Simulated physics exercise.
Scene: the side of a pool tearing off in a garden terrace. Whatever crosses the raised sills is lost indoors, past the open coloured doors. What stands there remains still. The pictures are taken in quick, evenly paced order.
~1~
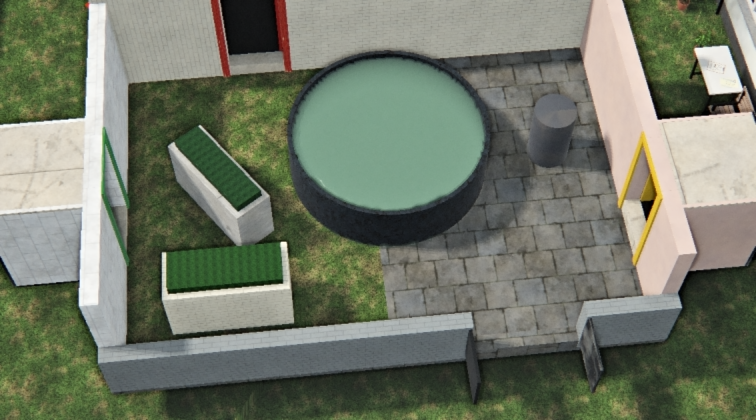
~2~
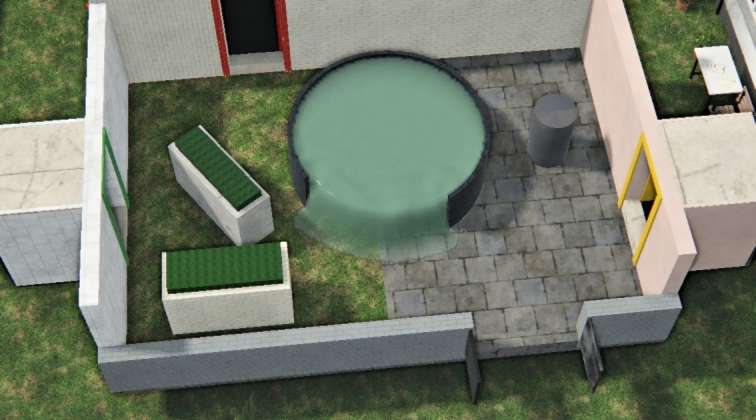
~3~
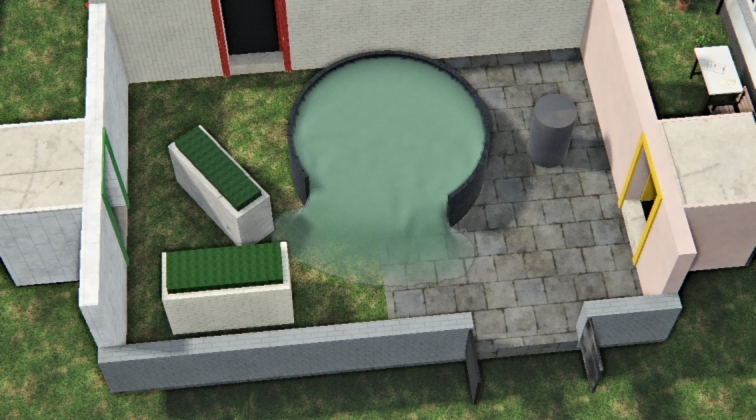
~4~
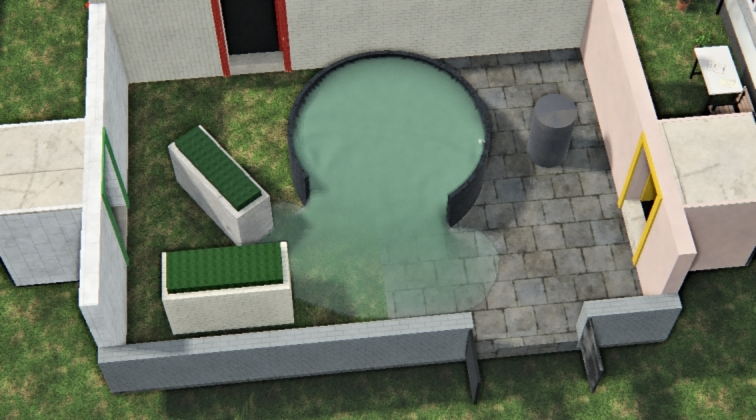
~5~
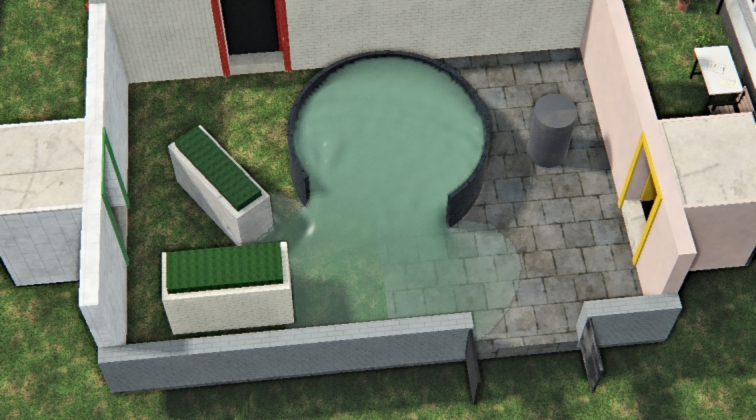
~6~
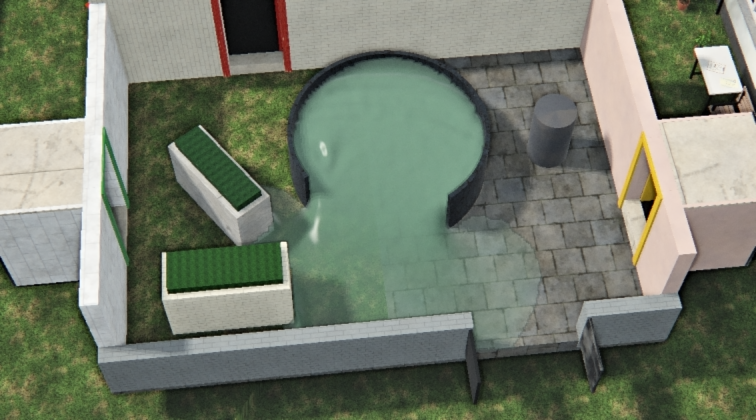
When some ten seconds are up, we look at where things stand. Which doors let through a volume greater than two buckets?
Checking each one: The red door lets through less or just two; the yellow door lets through less or just two; the green door lets through more.
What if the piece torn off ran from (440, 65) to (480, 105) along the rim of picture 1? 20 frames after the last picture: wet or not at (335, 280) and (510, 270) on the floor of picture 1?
Well, the first place would be still bare and the second one submerged.
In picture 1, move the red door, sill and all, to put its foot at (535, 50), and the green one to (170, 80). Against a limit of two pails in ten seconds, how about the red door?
Note: Red door keeps within limits.
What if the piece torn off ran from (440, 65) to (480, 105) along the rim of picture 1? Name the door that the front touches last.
My pick: The green one.
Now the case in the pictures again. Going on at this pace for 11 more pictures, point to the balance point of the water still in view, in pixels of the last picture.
It is around (359, 237).
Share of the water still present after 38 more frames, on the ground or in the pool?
Estimate: 84 per cent.
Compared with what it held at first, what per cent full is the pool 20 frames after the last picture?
28 per cent or thereabouts.
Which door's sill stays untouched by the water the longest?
The door marked red.
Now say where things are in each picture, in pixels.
The first frame shows the round tank at (389, 132) is whole and still.
In the second frame, water pours out at (373, 233) and has run to (301, 212).
In the third frame, the front is at (278, 228), out from the gap at (373, 233).
In the fourth frame, water pours out at (373, 235) and has run to (492, 274).
In the fifth frame, the front is at a hidden place, out from the gap at (373, 235).
In the sixth frame, water pours out at (373, 235) and has run to a hidden place.
A moment on, water covers 40 % of the floor; the red door not reached, the yellow door not reached, the green door wet at the sill, nothing in.
Next, water covers 45 % of the floor; the red door not reached, the yellow door not reached, the green door under two buckets in.
Then, water covers 65 % of the floor; the red door not reached, the yellow door wet at the sill, nothing in, the green door over two buckets in.
Later, water covers 100 % of the floor; the red door wet at the sill, nothing in, the yellow door wet at the sill, nothing in, the green door far over two buckets in.
In the end, water covers 100 % of the floor; the red door wet at the sill, nothing in, the yellow door wet at the sill, nothing in, the green door far over two buckets in.
